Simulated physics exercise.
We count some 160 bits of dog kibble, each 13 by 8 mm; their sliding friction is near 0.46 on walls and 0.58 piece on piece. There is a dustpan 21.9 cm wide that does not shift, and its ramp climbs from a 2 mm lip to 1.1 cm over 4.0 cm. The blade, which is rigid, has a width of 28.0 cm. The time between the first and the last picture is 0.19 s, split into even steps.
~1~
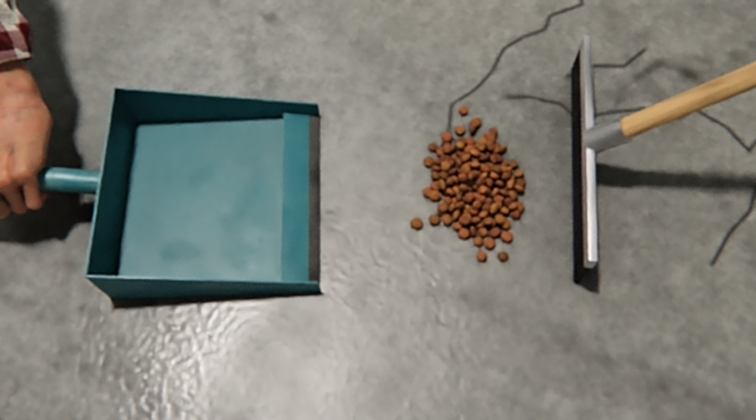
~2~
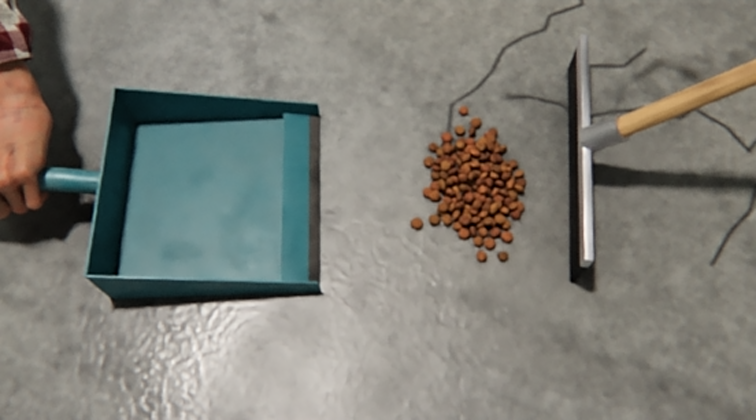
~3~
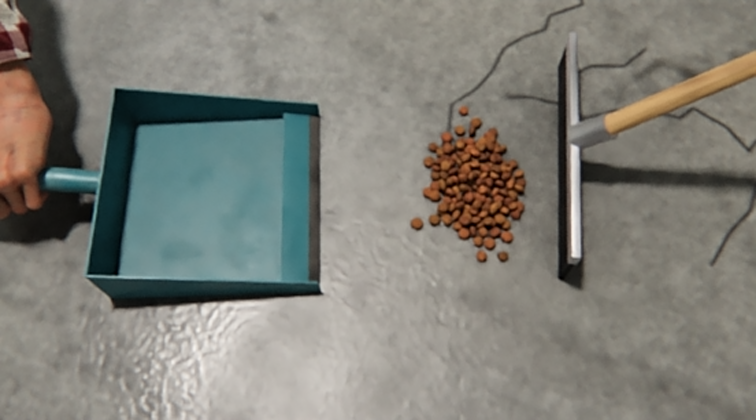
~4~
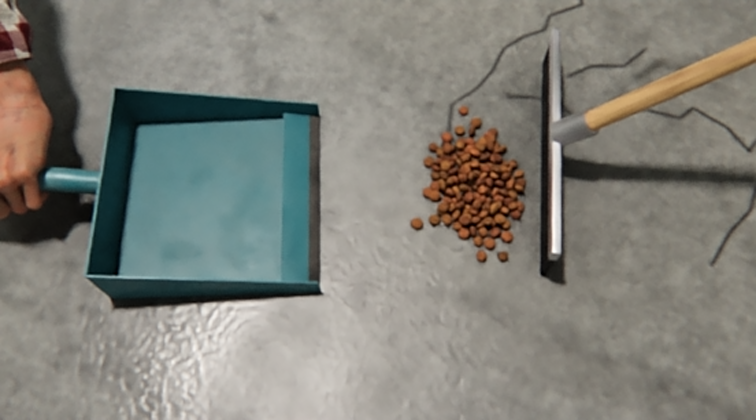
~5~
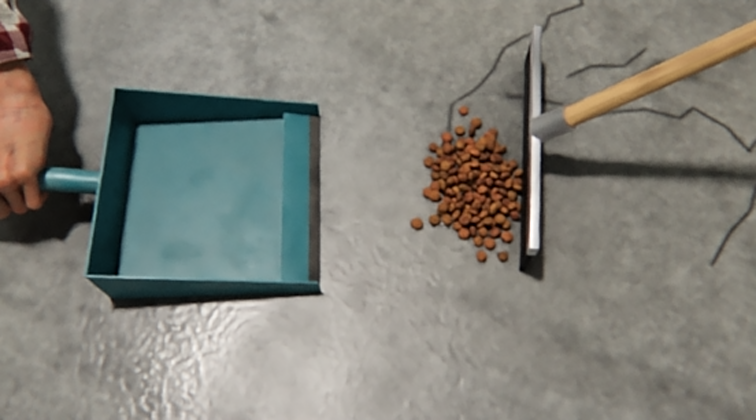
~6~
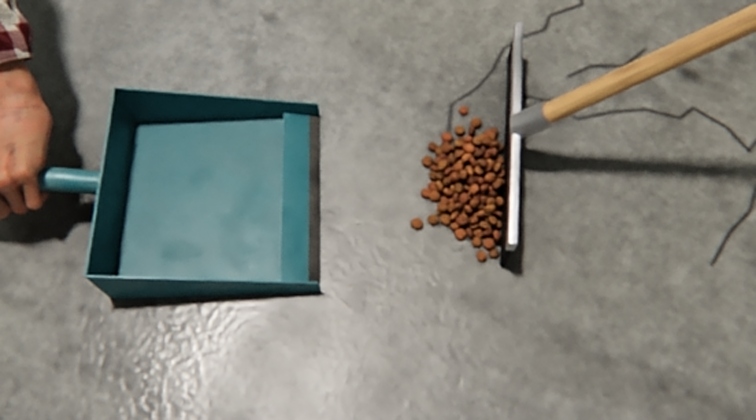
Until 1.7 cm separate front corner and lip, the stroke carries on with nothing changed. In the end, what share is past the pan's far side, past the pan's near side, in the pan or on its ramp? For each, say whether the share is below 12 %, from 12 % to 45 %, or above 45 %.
One by one: Far side: Odds are it gets a so-so share; near side: Odds are it gets a meagre share; pan: Odds are it gets a so-so share.
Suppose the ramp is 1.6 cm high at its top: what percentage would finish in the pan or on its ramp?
Around 30 per cent.
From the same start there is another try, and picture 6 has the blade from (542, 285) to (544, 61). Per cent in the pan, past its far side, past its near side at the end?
You'd see pan at 5, far at 0 and near at 10.
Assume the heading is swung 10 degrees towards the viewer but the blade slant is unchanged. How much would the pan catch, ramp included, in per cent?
Roughly 30 per cent would finish in the pan or on its ramp.
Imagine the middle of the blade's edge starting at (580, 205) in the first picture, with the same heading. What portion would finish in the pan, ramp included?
It would come to about 30 in a hundred.
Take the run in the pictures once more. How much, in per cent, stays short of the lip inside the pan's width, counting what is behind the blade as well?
I'd put it near 50 per cent.
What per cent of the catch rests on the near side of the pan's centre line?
About 20 per cent.
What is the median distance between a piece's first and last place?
That distance is around 18 cm.
Then, 0.17 s after the last picture, middle of the blade 12 cm from the lip; 0 % over the lip, far side 5 %, near side 0 %.
Then, 0.28 s after the last picture, middle of the blade 6 cm from the lip; 0 % over the lip, far side 10 %, near side 0 %.
Then, 0.52 s after the last picture, middle of the blade 4 cm from the lip; 35 % over the lip, far side 15 %, near side 0 %.
In the end, far side 15 %, near side 0 %, pan 35 %, in front of the lip or behind the blade 50 %.
